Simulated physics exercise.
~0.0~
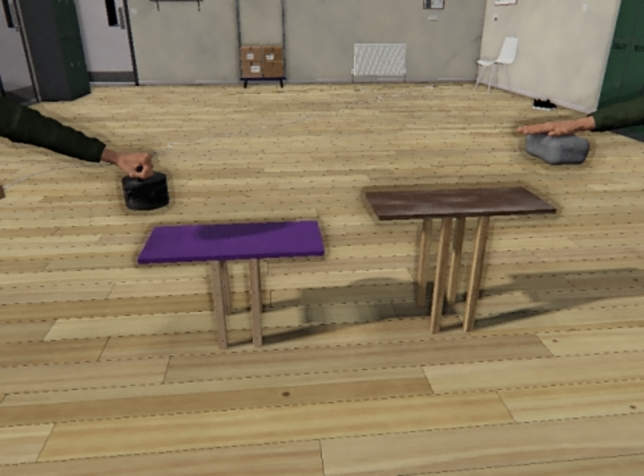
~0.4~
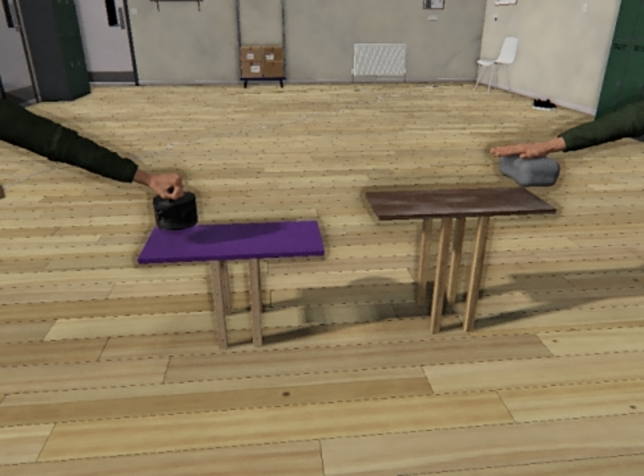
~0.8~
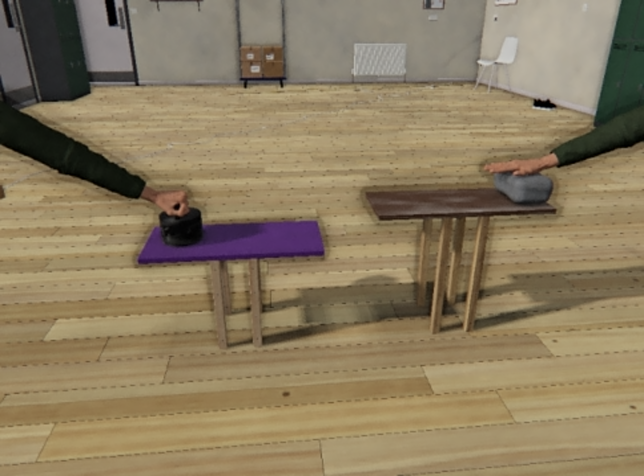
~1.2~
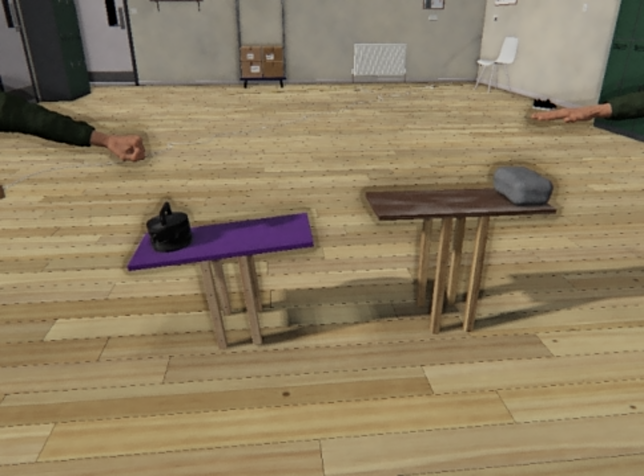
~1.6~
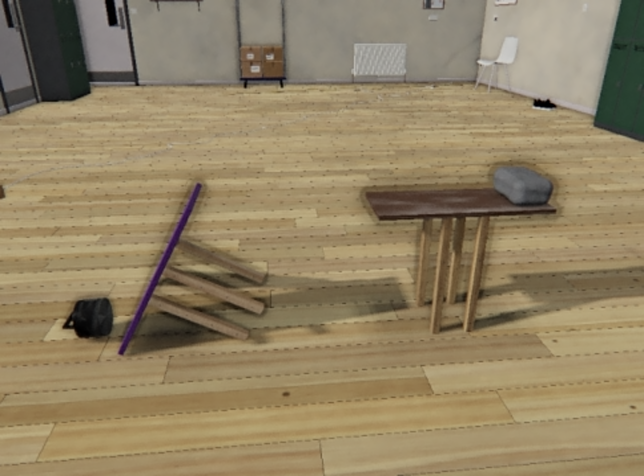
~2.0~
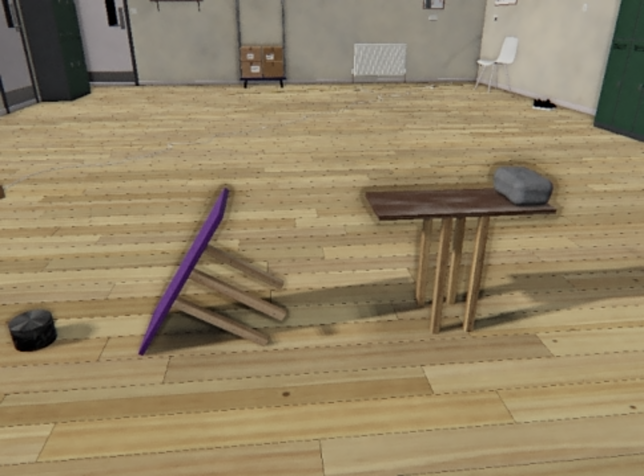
Two hands setting a black object on a purple table, which tips over leftward, and a grey one on a brown table, which stands.
